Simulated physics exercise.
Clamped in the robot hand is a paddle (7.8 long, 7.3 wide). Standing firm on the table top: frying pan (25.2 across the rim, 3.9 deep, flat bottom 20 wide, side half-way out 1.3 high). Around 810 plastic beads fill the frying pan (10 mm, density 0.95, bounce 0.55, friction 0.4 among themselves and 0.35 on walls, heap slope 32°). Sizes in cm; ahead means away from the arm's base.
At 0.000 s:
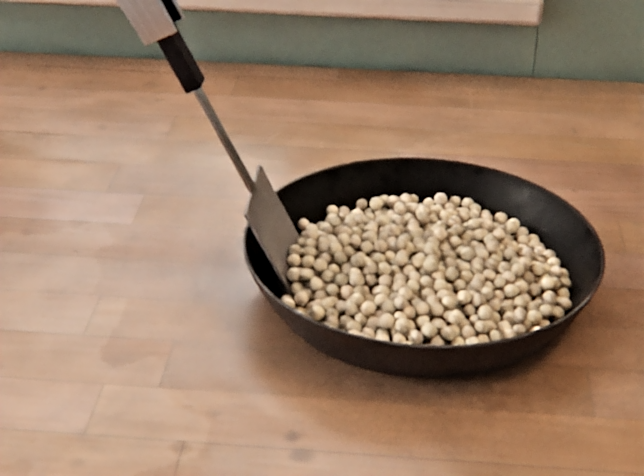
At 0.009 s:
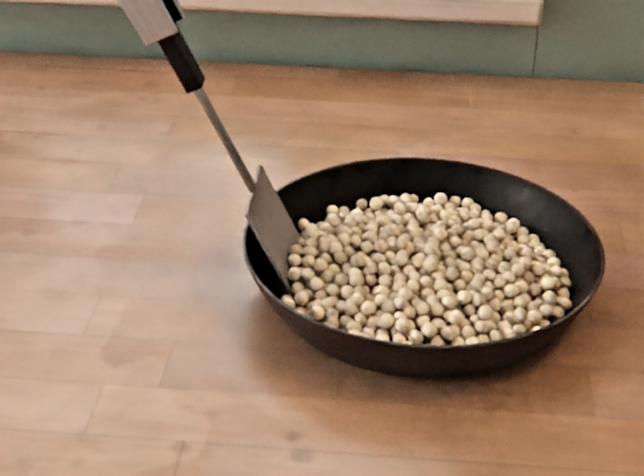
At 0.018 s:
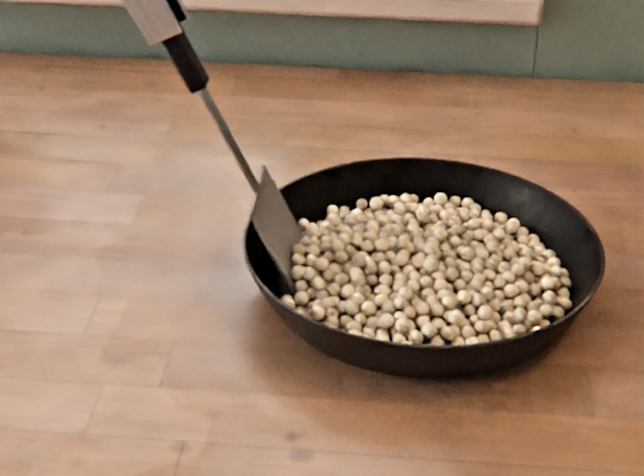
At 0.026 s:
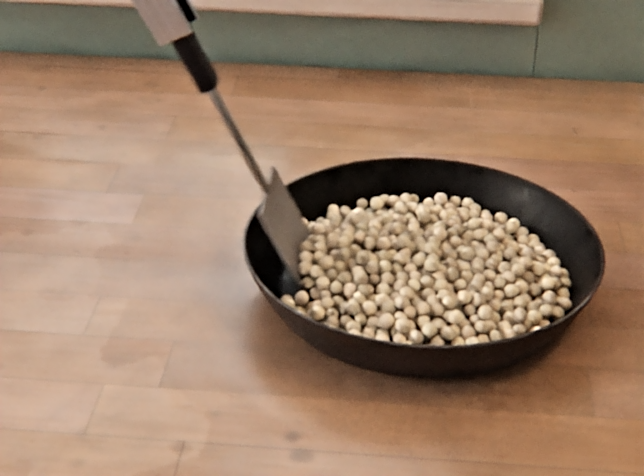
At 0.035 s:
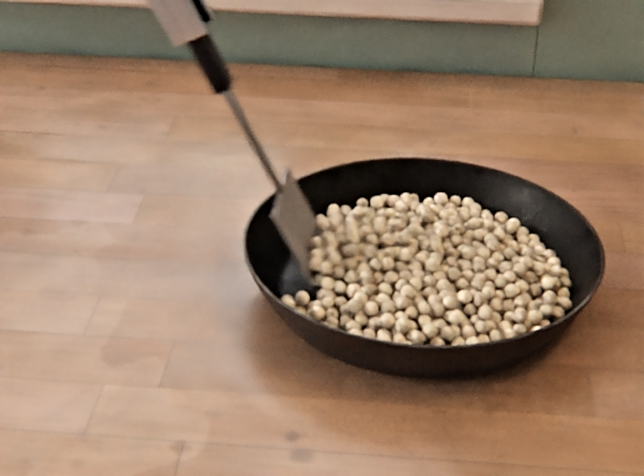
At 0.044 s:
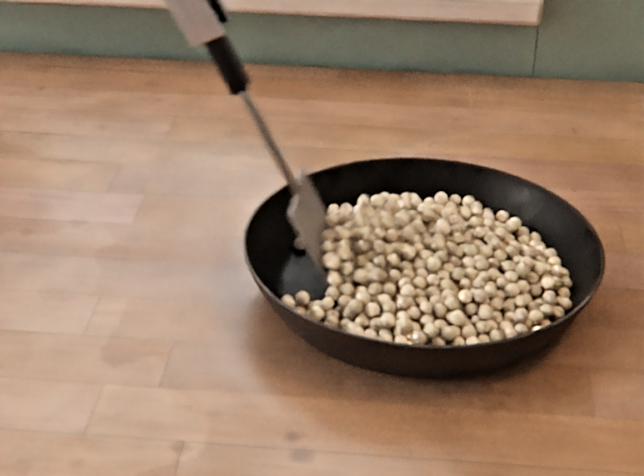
The clip opens on a black frying pan full of pale round beads on a wooden table top, with a paddle held at its left edge. The paddle moves a short way right, pushing the nearest beads along and baring a small dark patch of pan behind it.
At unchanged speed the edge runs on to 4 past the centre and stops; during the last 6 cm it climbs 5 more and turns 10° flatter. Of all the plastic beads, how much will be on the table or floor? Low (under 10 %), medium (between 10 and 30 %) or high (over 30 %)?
Share on the table or floor: Medium (between 10 and 30 %).
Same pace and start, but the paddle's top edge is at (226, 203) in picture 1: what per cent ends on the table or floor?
About 15 per cent.
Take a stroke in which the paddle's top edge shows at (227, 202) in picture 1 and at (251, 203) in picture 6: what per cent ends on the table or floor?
About 5 per cent.
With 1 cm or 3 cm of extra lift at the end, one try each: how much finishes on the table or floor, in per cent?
Some 10 and 15 per cent.
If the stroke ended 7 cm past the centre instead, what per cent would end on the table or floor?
It would be near 20 per cent.
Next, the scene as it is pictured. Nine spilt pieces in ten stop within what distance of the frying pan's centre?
Some 105 cm.
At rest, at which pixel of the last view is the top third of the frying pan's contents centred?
Around (504, 267).
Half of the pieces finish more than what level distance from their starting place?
Some 2 cm.
After 0.07 s, sloping 64°, highest piece 6 above the table; 813 in the frying pan.
After 0.09 s, sloping 61°, highest piece 8 above the table; 813 in the frying pan.
After 0.30 s, sloping 54°, highest piece 8 above the table; 703 in the frying pan, 93 on the table or floor, 17 on the blade or in flight.
After 1.35 s, sloping 54°, highest piece 4 above the table; 703 in the frying pan, 110 on the table or floor.
At rest, 703 in the frying pan, 110 on the table or floor. That is 14 % on the table or floor.
